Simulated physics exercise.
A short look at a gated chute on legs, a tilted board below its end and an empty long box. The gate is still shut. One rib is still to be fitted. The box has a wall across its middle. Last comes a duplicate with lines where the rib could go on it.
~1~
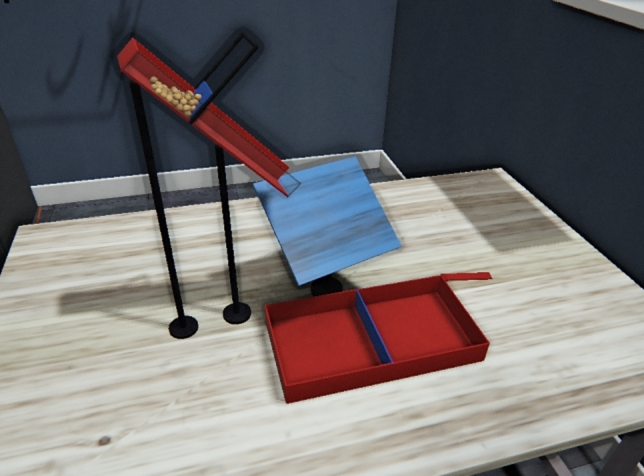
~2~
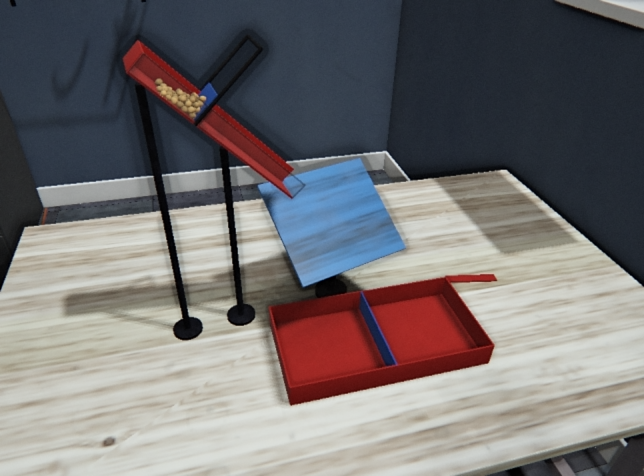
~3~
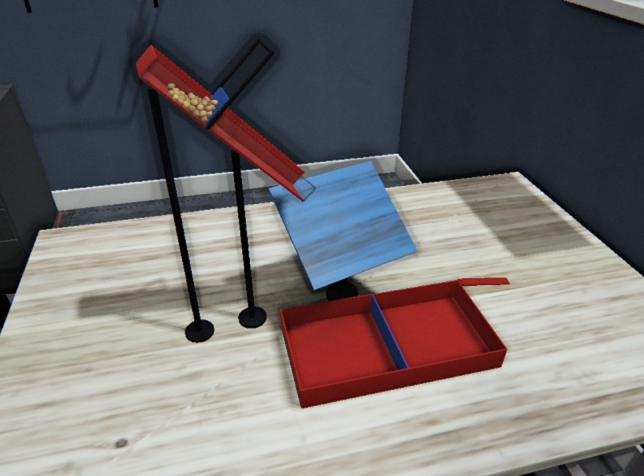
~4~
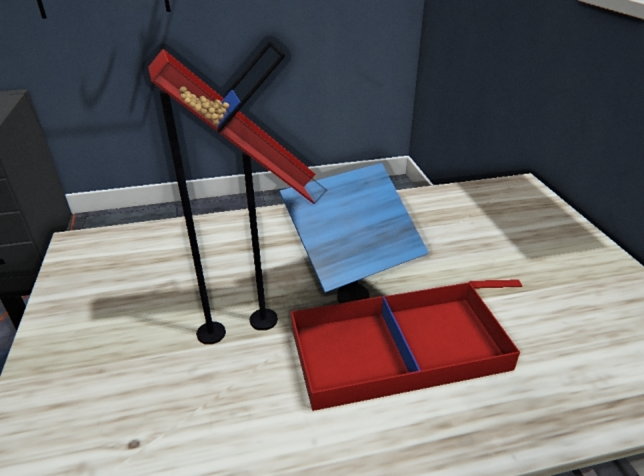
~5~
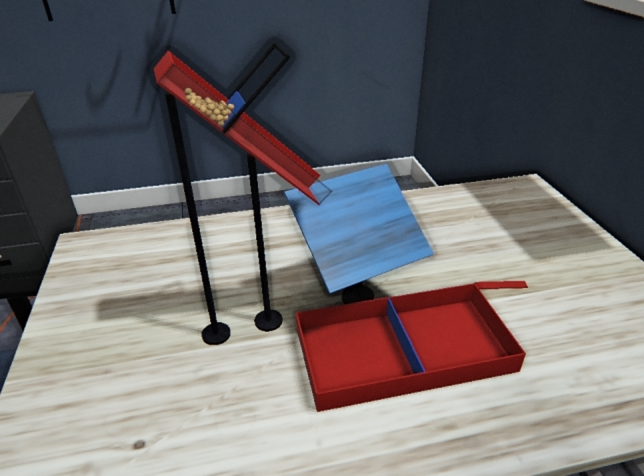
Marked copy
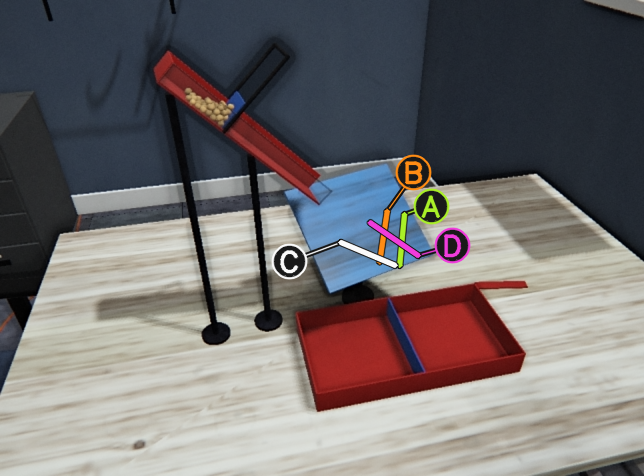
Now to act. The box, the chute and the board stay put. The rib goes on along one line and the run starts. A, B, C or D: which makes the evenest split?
A.
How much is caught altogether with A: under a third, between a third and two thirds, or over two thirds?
Line A gives over two thirds.
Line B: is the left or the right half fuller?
Left.
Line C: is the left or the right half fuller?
The right half.
On the marked copy, line A from (404, 214) to (399, 265); line B from (387, 211) to (379, 261); line C from (340, 242) to (395, 265); line D from (370, 222) to (418, 255).
With A, of what is caught, about a third in the left half, about two thirds in the right.
With B, of what is caught, most in the left half, a small part in the right.
With C, of what is caught, a stray few in the left half, nearly all in the right.
With D, of what is caught, a small part in the left half, most in the right.
